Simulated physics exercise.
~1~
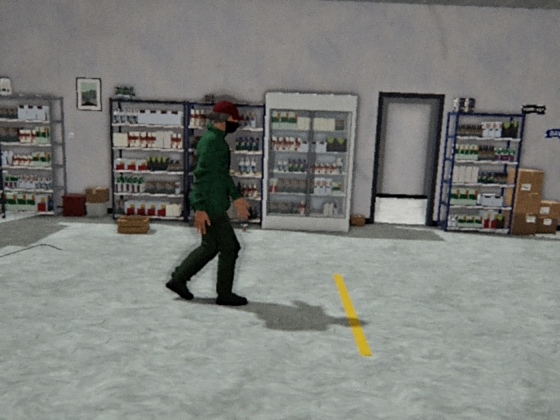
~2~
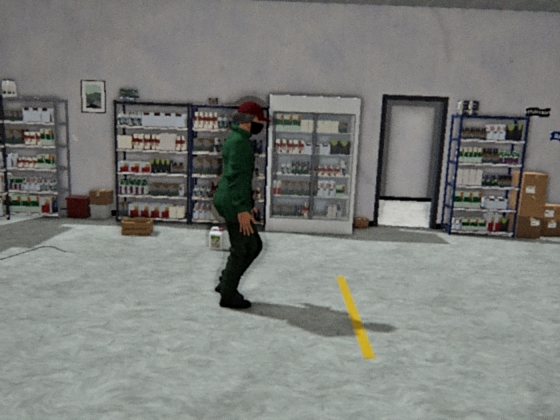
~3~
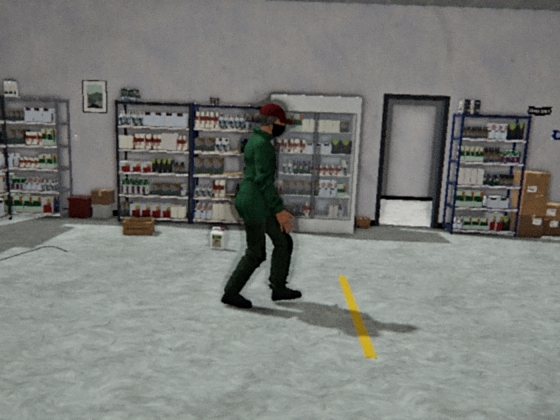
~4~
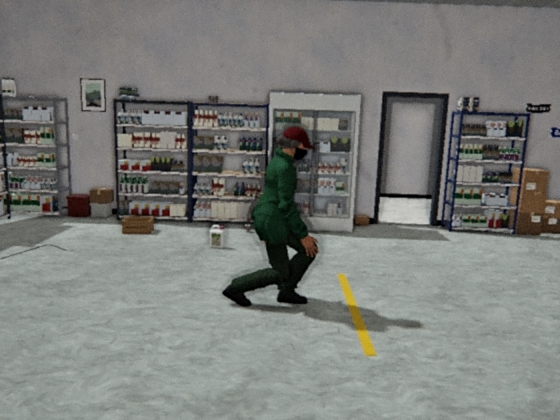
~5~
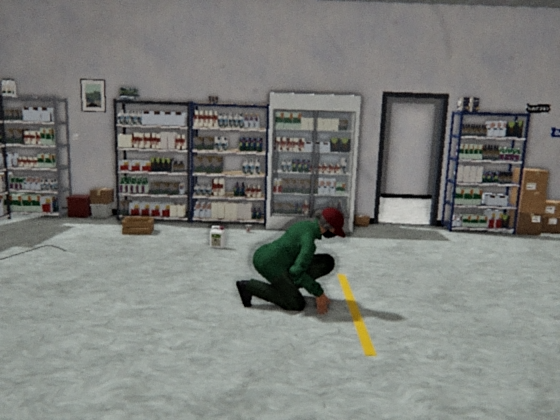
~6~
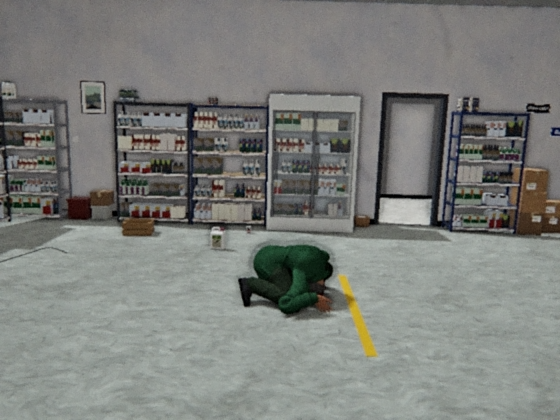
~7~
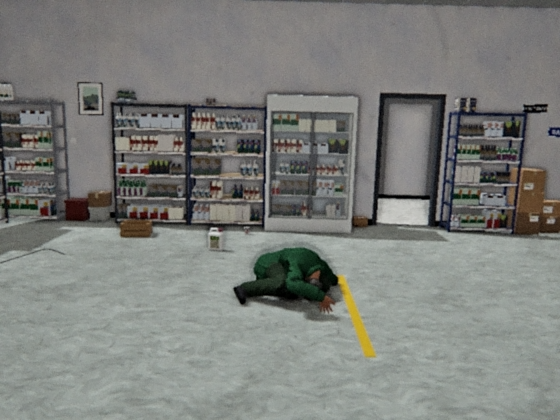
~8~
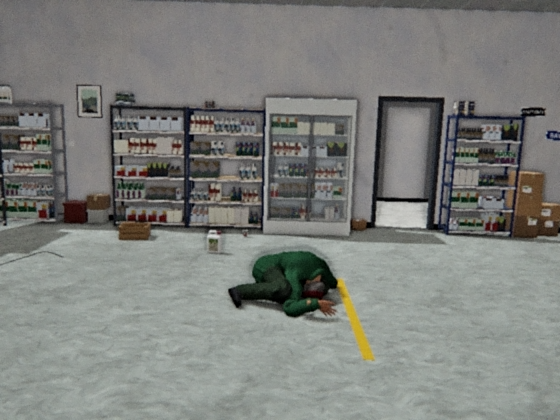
The clip shows a shopper in green clothing and a red cap walking right past stocked shelves towards a yellow floor strip, then sinking to the knees, folding forward and slumping down, ending curled on the floor with the head just short of the strip.
